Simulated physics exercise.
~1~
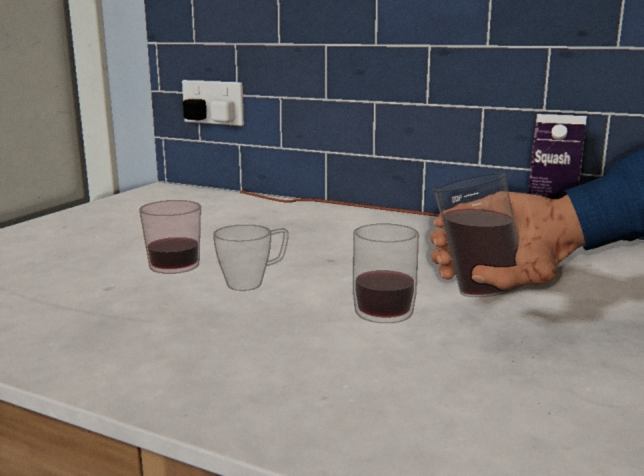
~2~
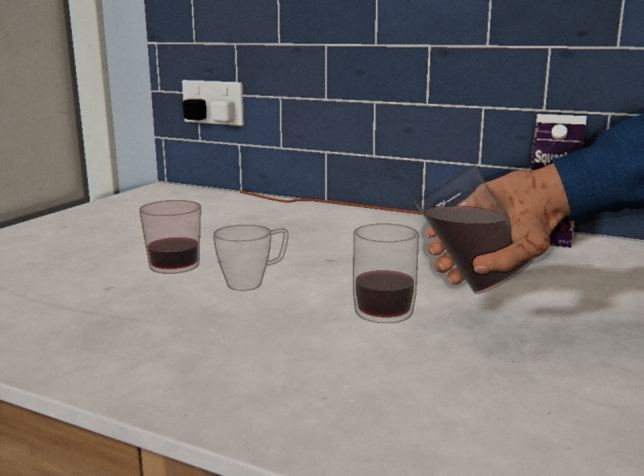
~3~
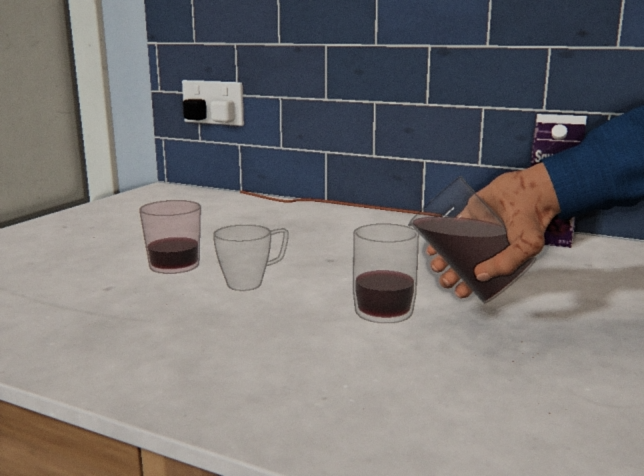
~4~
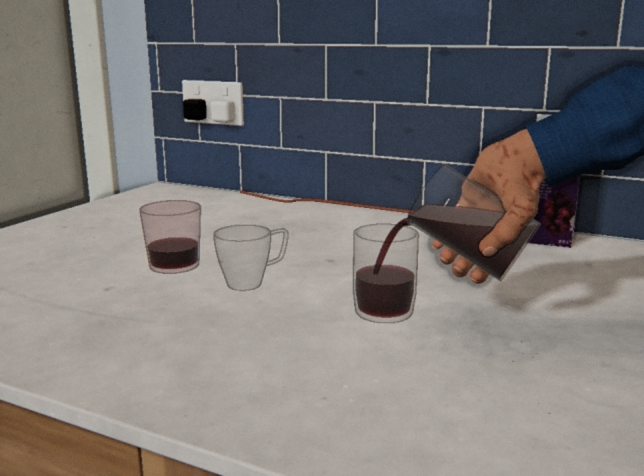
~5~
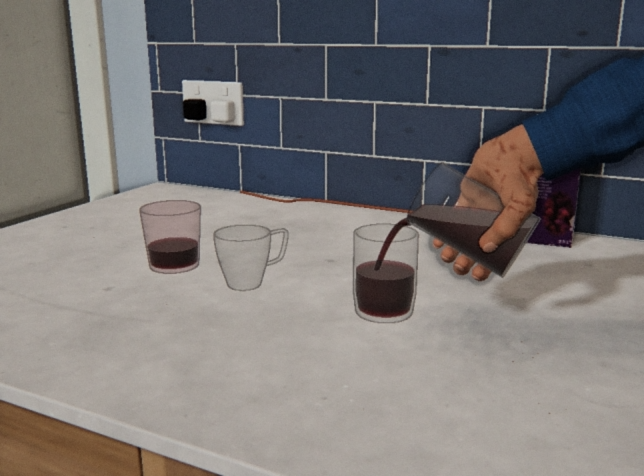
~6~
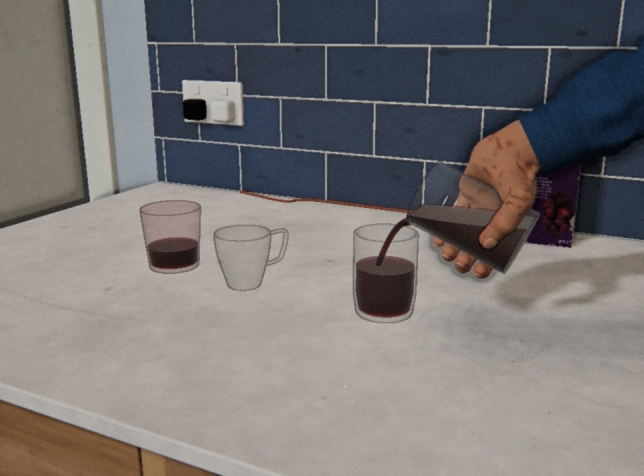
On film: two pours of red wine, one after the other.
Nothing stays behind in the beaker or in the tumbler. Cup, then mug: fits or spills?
Cup - fits; mug - spills.
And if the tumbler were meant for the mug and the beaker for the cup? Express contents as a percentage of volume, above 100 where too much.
The first sits near 60 per cent of capacity and the second near 160 per cent.
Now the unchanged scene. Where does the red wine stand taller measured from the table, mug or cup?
That would be the mug on the right.
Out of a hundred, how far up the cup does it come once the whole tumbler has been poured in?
I'd put it close to 60 per cent.
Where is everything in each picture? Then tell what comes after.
The first picture shows the hand lifts the beaker; beaker (482, 233) about two thirds full; tumbler (172, 234) about a third full; mug (385, 270) about a third full; cup (243, 256) empty.
In the second picture, the beaker is brought over; beaker (473, 228) tipped 35° with all of its load; mug about a third full, surface at (385, 281).
In the third picture, the beaker is brought over; beaker (471, 239) tipped 45° with all of its load; mug (385, 270) about a third full.
In the fourth picture, a stream runs into the mug; beaker (471, 221) tipped 65° with nearly all of its load; mug about half full, surface at (385, 275).
In the fifth picture, a stream runs into the mug; beaker (471, 219) tipped 65° with about three quarters of its load; cup (243, 256) empty.
In the sixth picture, a stream runs into the mug; beaker (471, 217) tipped 70° with about three quarters of its load; tumbler about a third full, surface at (173, 245); mug about half full, surface at (385, 266); cup (243, 256) empty.
Soon after, the mug is nearly full.
Later, the mug is full to the brim and has run over.
In the end, the cup is about half full; the mug is full to the brim and has run over.
